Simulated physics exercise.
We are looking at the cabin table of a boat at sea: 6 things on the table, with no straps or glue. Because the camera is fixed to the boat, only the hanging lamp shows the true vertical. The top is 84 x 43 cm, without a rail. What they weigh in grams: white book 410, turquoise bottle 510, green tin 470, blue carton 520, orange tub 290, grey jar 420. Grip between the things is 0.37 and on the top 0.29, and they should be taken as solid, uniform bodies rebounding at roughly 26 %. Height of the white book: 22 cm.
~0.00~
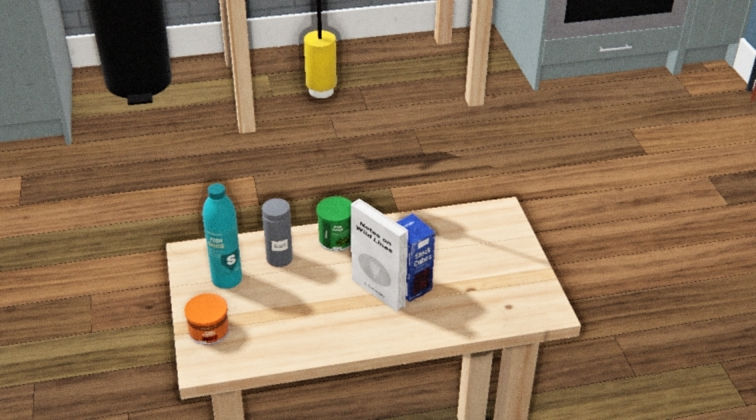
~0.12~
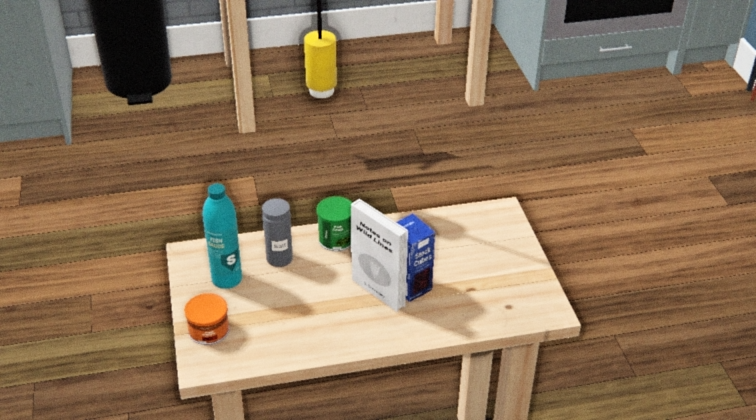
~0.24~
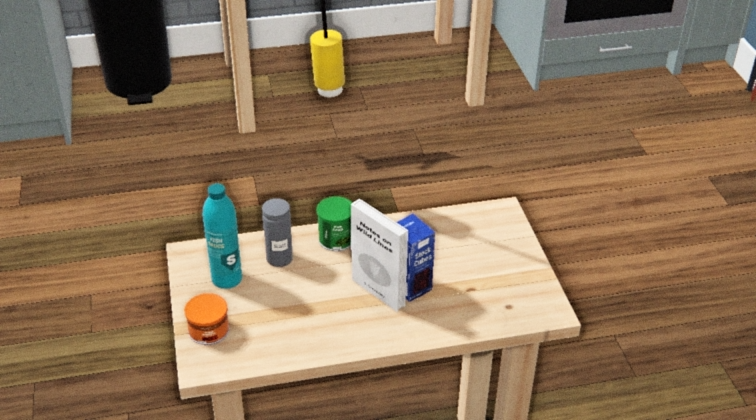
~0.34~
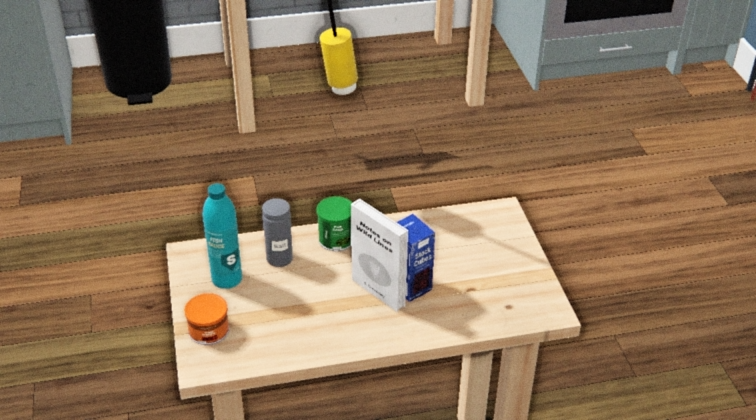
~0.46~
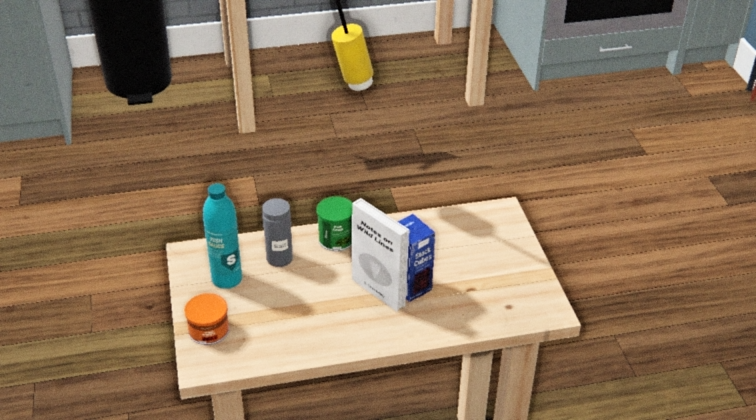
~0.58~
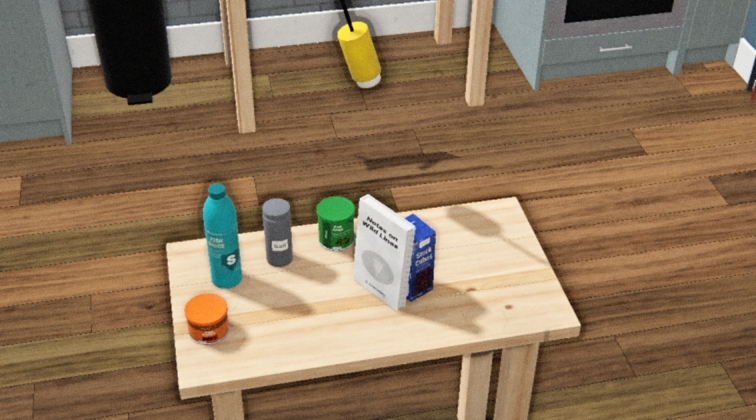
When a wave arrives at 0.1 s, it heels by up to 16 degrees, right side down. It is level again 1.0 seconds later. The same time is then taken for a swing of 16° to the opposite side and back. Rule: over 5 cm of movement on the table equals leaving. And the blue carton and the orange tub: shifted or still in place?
My prediction: The blue carton finishes away from its start; the orange tub remains near its start.
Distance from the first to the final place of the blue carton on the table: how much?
Around 17 centimetres.
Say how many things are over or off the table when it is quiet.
The count is 2.
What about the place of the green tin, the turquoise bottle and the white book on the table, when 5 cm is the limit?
Note: Green tin is left in place. Turquoise bottle is left in place. White book departs its position.
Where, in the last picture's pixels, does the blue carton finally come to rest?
It comes to a stop close to (466, 248).
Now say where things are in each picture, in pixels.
In the first frame, boat level; blue carton (411, 258); orange tub (207, 319).
In the second frame, boat level; green tin (336, 224); grey jar (278, 233).
In the third frame, floor tilted 3°, right side down; white book (379, 256); turquoise bottle (222, 236).
In the fourth frame, floor tilted 7°, right side down; green tin (336, 224); grey jar (278, 233).
In the fifth frame, floor tilted 13°, right side down; white book (379, 256); turquoise bottle (222, 235).
In the sixth frame, floor tilted 16°, right side down; blue carton (412, 258); orange tub (207, 319).
After 0.88 s, floor tilted 7°, right side down; blue carton slid 5 cm near (433, 252); white book tipped 21° from how it sat.
After 1.38 s, floor tilted 9°, left side down; blue carton tipped 49° from how it sat near (459, 239); white book tipped 57° from how it sat.
After 1.58 s, floor tilted 16°, left side down; blue carton on its side near (468, 248); white book tipped 69° from how it sat.
After 1.78 s, floor tilted 11°, left side down; blue carton on its side near (466, 248); white book on its side.
At rest (2.6 s), tipped over on the table, white book and blue carton; the other 4 in place, give or take 5 cm. Seen from the same camera at the end, blue carton near (466, 247), orange tub near (207, 319).
